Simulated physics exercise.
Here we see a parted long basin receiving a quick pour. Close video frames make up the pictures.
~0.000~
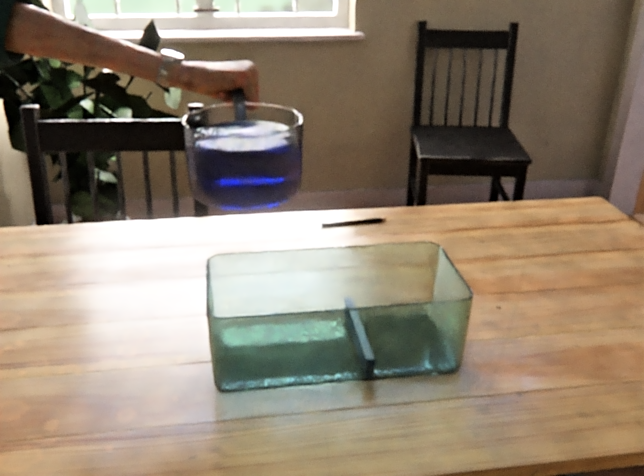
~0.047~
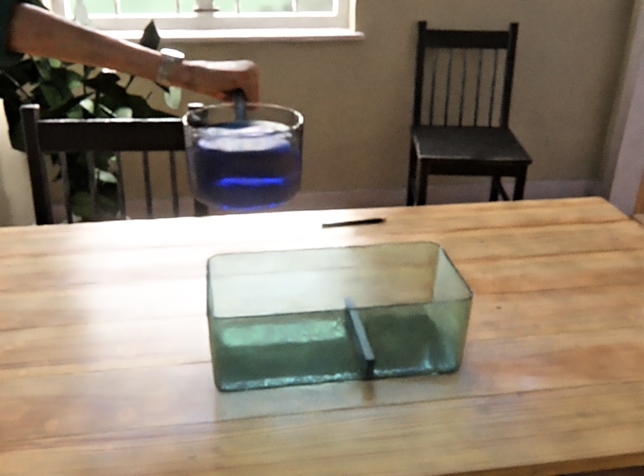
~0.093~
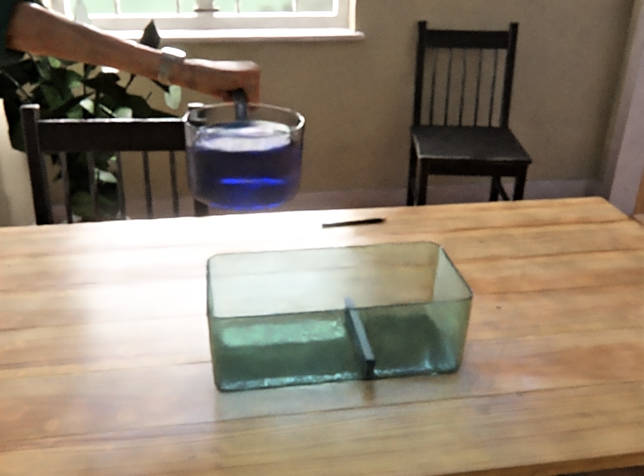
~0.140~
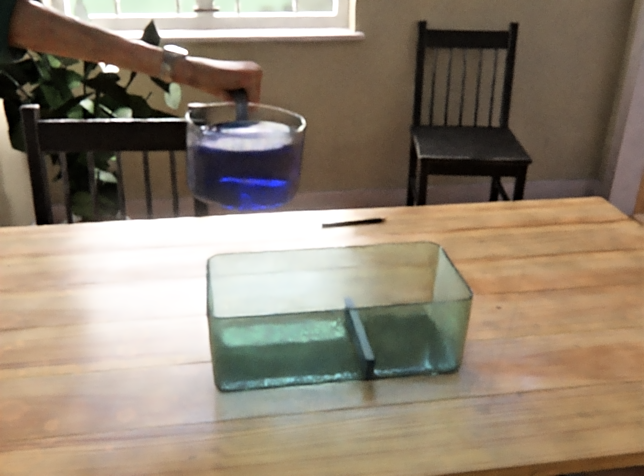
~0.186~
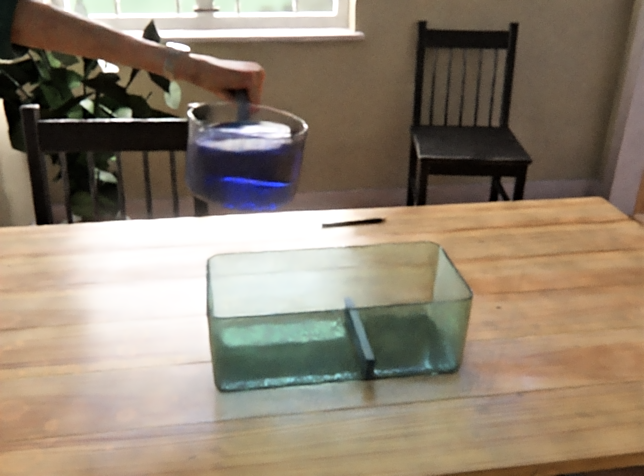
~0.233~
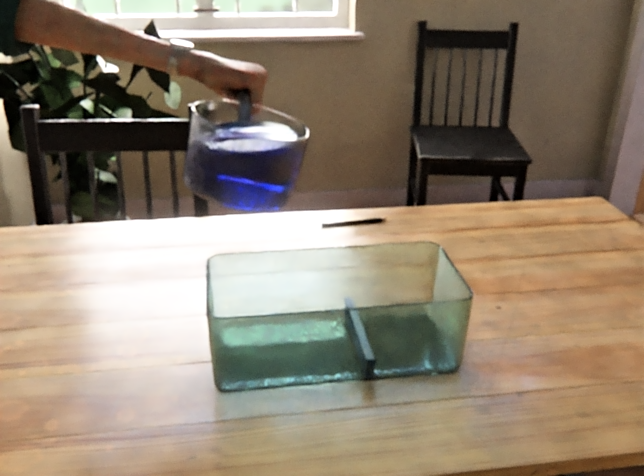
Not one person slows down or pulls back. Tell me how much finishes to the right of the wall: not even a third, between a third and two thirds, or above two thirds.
Sits mid-range.
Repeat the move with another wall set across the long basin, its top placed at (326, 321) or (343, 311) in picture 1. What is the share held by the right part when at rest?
Roughly 90 % and 75 %.
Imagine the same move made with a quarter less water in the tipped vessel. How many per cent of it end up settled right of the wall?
Near 40 %.
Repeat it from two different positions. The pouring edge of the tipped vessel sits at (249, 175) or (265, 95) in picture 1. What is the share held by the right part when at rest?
It comes to about 15 %, followed by about 20 %.
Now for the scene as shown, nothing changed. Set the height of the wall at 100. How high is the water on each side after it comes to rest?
Left side 40 percent, right side 80 percent.
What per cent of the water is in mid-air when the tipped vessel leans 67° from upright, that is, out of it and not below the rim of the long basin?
Somewhere around 25 per cent of it.
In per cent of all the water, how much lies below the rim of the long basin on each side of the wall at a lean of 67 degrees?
Left: 5 %; right: 0 %.
By 0.60 s the tilt is 67° and 70 per cent is still to pour, 3 is left of the wall and 1 right of it.
By 0.88 s the tilt is 96° and 20 per cent is still to pour, 13 is left of the wall and 45 right of it.
By 1.16 s the tilt is 98° and 4 per cent is still to pour, 36 is left of the wall and 55 right of it.
By 1.47 s the tilt is 98° and 0 per cent is still to pour, 46 is left of the wall and 52 right of it.
At rest 47 per cent lies left of the wall, 52 right of it and 1 outside.
